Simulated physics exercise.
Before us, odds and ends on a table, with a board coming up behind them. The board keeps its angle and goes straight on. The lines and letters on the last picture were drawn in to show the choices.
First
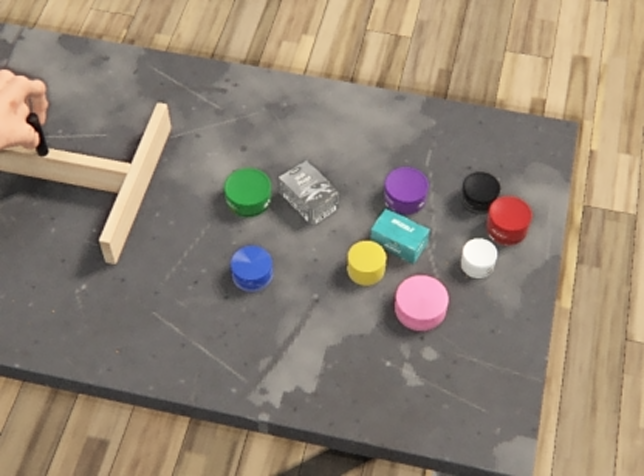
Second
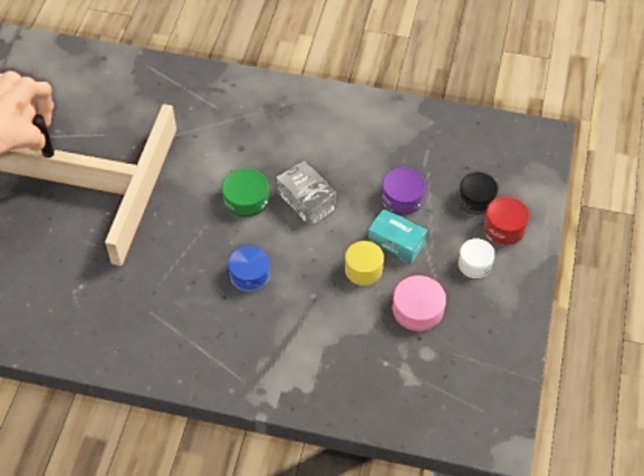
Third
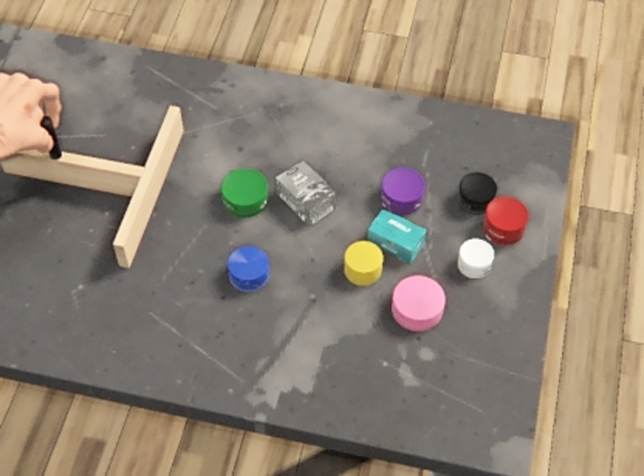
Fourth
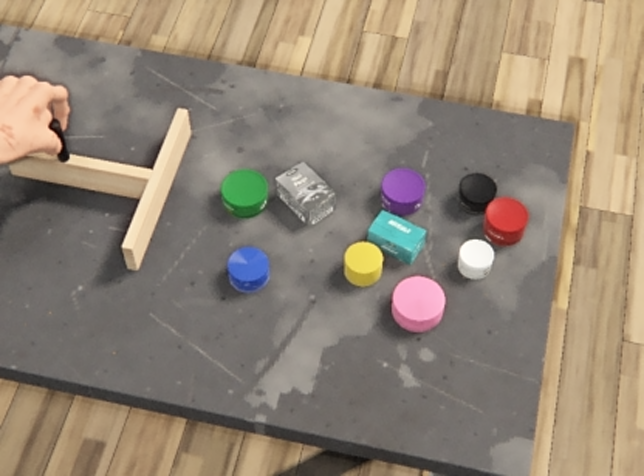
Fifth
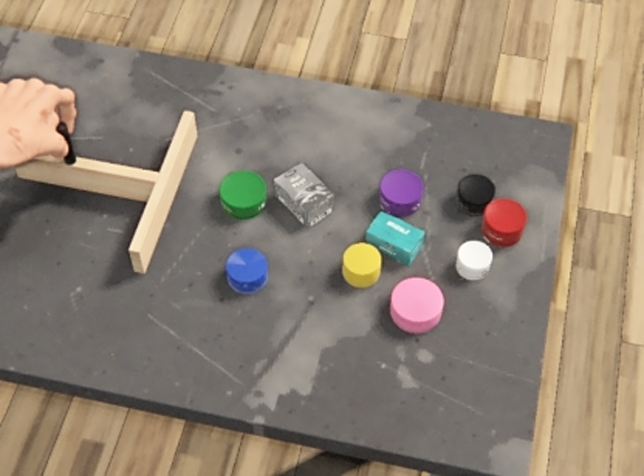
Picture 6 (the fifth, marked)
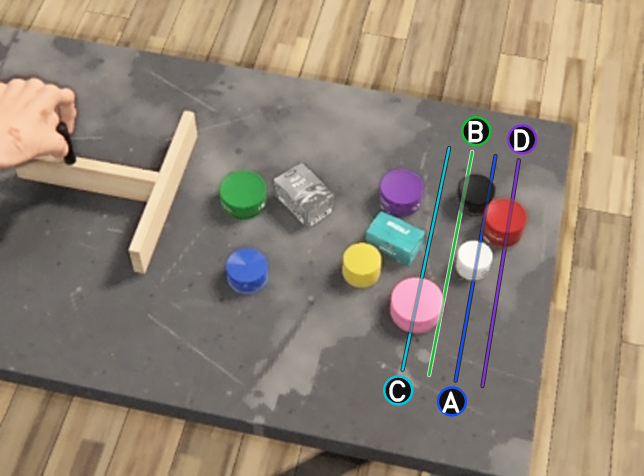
The clip opens on a dark tabletop scattered with colourful round tubs, a turquoise packet and a clear or greyish box, while a hand at the left grips a T-shaped wooden board. The hand slides the board slowly a short way to the right, narrowing the gap to the objects, which stay essentially still.
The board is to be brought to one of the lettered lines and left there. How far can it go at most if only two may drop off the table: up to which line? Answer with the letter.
A is the last line within the limit.
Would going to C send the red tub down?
By then, no.
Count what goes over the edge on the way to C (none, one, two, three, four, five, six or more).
The count is none.
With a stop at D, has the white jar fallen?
By then, yes.
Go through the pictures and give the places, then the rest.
Red tub (509, 221); blue tin (252, 269); purple tub (406, 191), in the first frame.
Board (140, 171); turquoise packet (398, 237), in the second frame.
Board (147, 173); white jar (476, 259), in the third frame.
Board (156, 175); grey box (306, 194), in the fourth frame.
Board (163, 178); green tub (243, 196); red tub (504, 223); blue tin (247, 271), in the fifth frame.
On the marked copy, A at (477, 260); B at (452, 256); C at (427, 251); D at (502, 265).
Following A. Soon after the start, board (273, 199); blue tin (282, 278); grey box (329, 190).
Later, board (386, 220); white jar (504, 265); black tub (501, 192).
In the end, board (476, 237); white jar over the edge; red tub over the edge; two fallen.
As for the rest, B is within the limit but short; C is within the limit but short; D drops three.
